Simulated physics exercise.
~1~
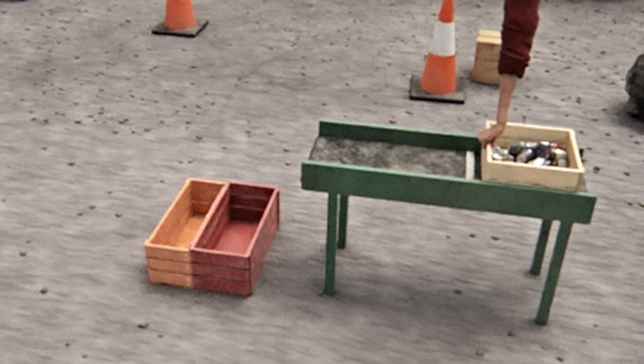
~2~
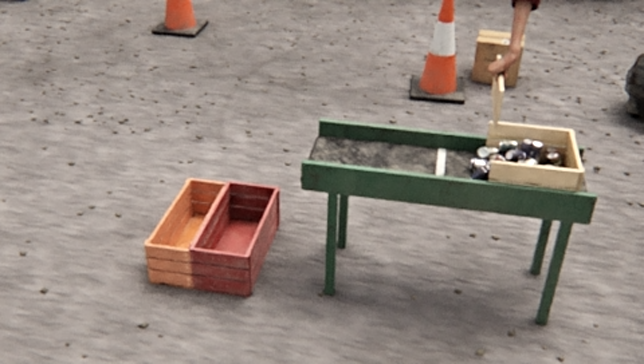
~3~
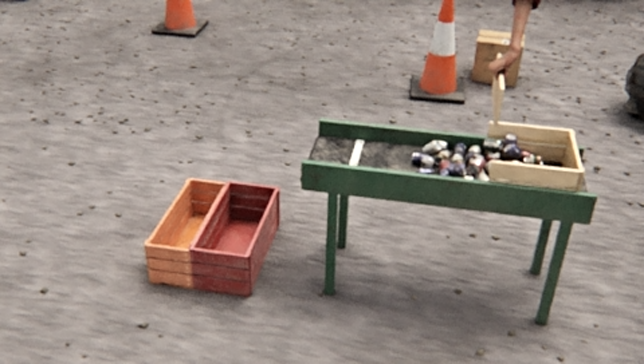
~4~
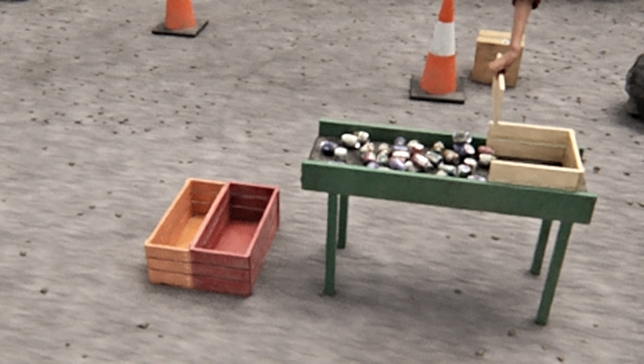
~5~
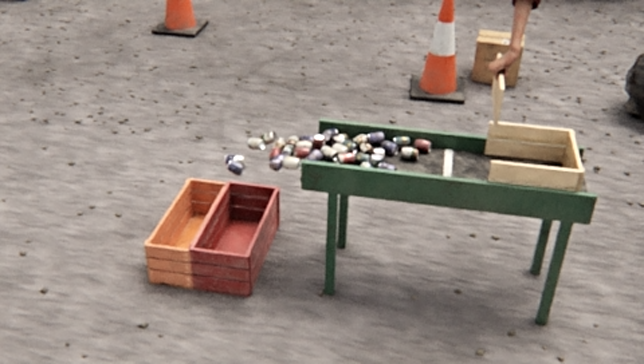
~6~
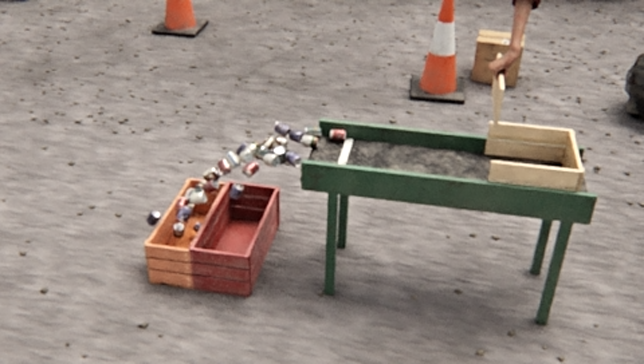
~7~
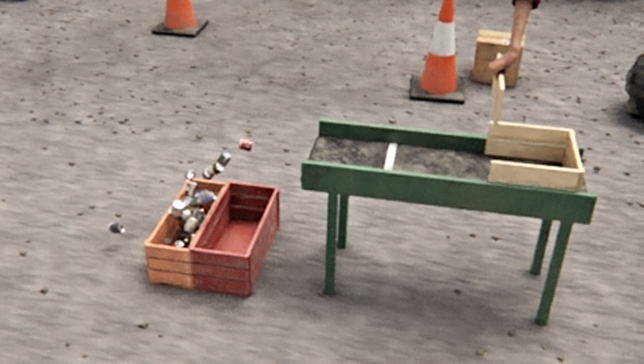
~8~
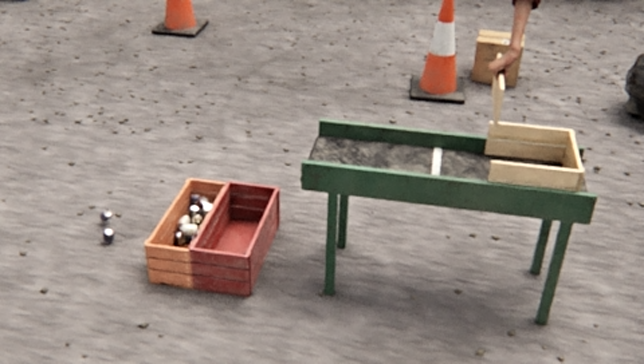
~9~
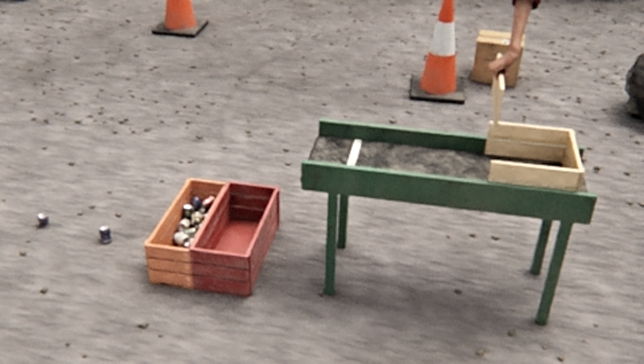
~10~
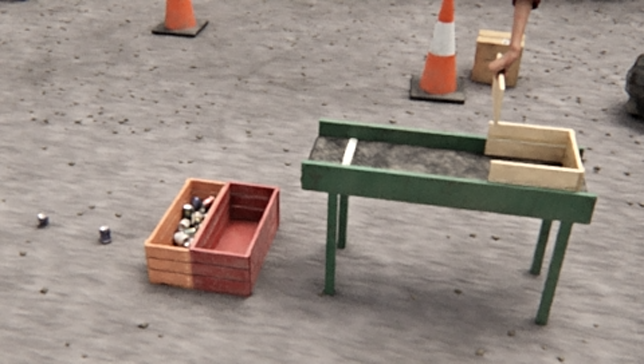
In this clip, a hand lifts the gate of a wooden pen on a green-sided conveyor, and mini cans ride left and fly off the end over a red tote, most landing in the orange tub beyond while two come to rest on the ground past it.
